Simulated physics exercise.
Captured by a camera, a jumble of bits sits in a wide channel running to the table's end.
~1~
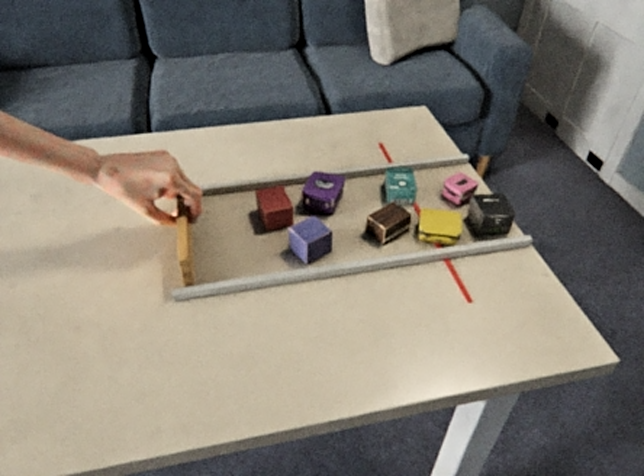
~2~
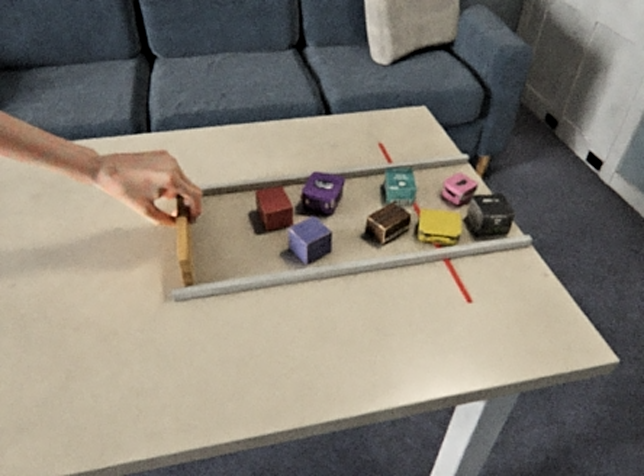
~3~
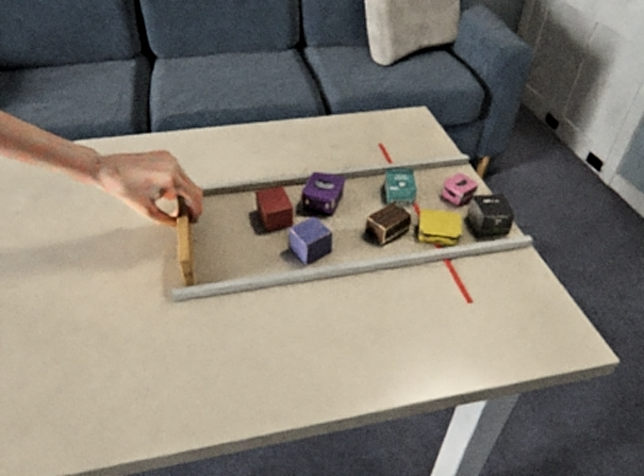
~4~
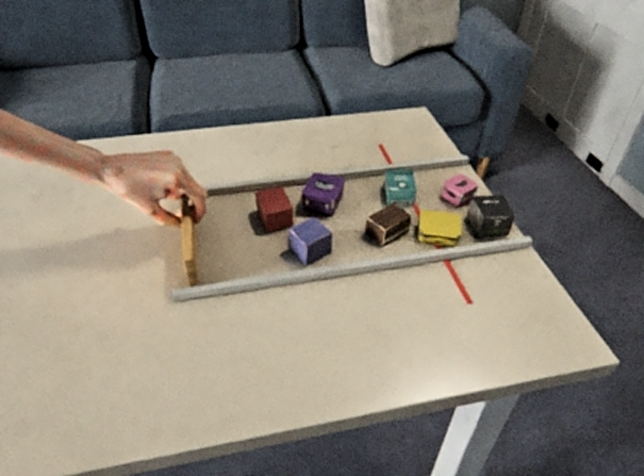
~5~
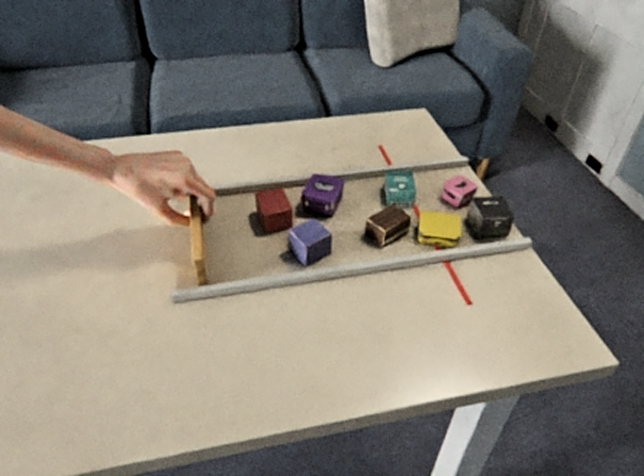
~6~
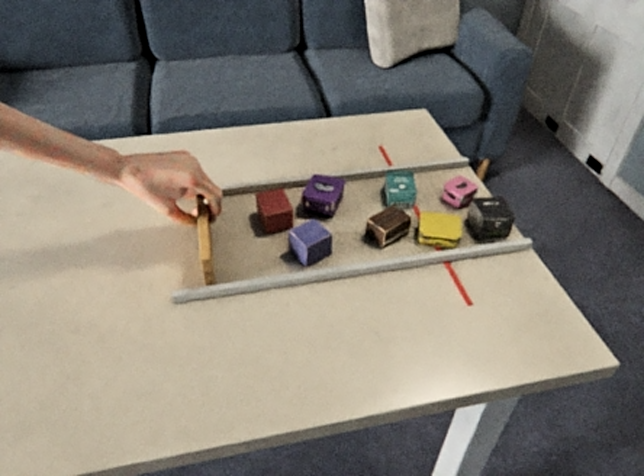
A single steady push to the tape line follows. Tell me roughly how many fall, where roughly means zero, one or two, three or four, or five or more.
Roughly, one or two fall.
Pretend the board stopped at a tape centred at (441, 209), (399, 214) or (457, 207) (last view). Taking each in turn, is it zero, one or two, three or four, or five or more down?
Tape by tape, the falls would be: Either three or four, then no fall at all, then either three or four.
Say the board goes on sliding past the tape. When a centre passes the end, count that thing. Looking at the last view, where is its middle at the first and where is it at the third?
Its middle is around (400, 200) and later (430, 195).
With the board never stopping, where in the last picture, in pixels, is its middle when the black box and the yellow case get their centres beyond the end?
The black box puts it at (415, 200), the yellow case at (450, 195).
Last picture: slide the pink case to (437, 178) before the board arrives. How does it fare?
It slips off.
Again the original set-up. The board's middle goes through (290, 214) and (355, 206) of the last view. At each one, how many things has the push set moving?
I make it 3 at the first spot and 5 at the other.
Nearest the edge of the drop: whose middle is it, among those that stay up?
That would be the turquoise box.
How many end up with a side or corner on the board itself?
The count is 2.
Early on, none off yet; black box at rest near (490, 218); pink case at rest near (459, 193); yellow case at rest near (439, 231).
A while later, none off yet; black box at rest near (490, 218); pink case travelled about its own width near (478, 192); yellow case travelled a little near (452, 231).
Finally, the number that fall off is one or two; lost, pink case and black box.
